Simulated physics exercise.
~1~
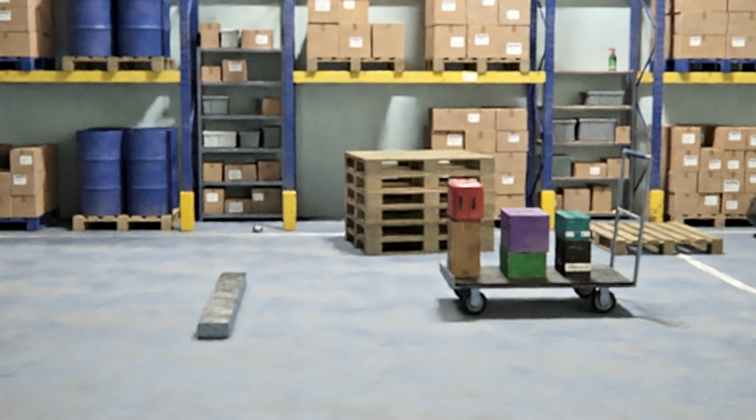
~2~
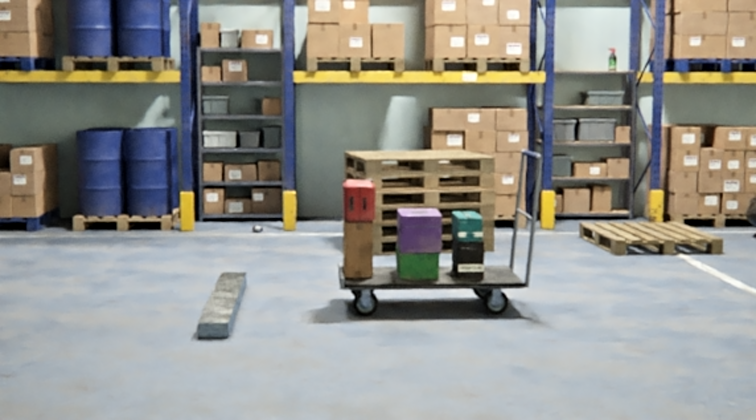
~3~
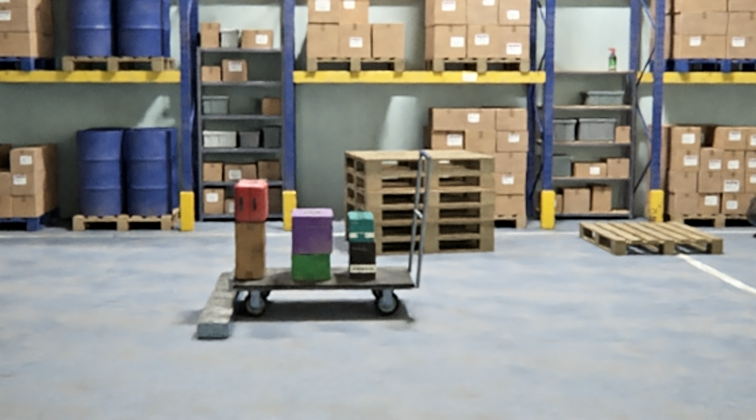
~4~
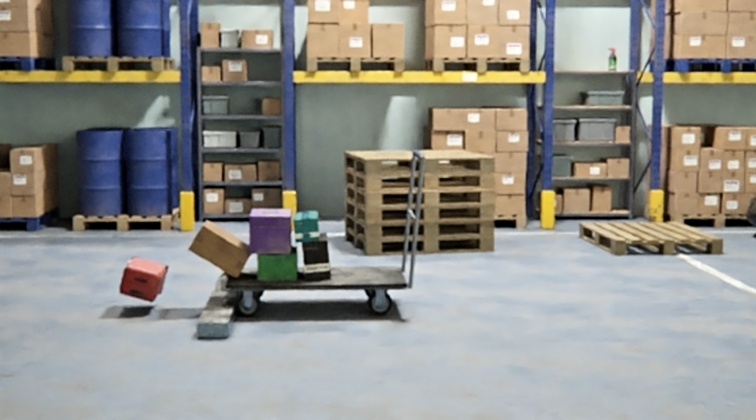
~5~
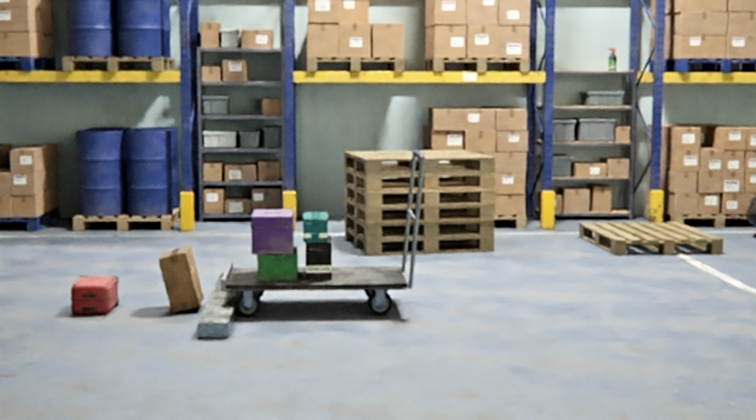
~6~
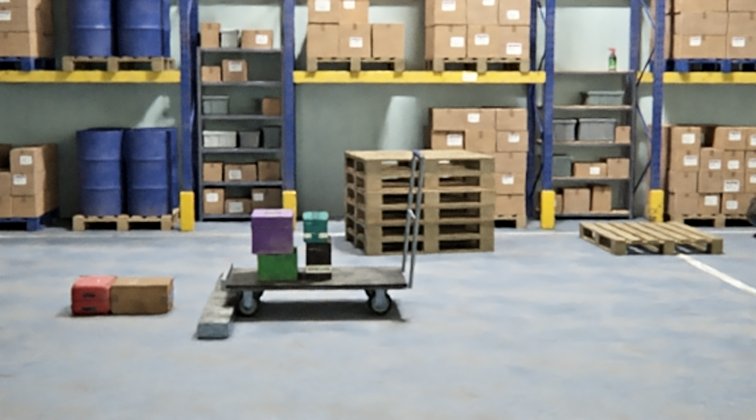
The footage shows a loaded trolley rolling left across a warehouse floor until it stops at a low kerb, where the red case and brown parcel topple off the front and end lying together on the floor, while the purple, green, teal and black boxes stay aboard.
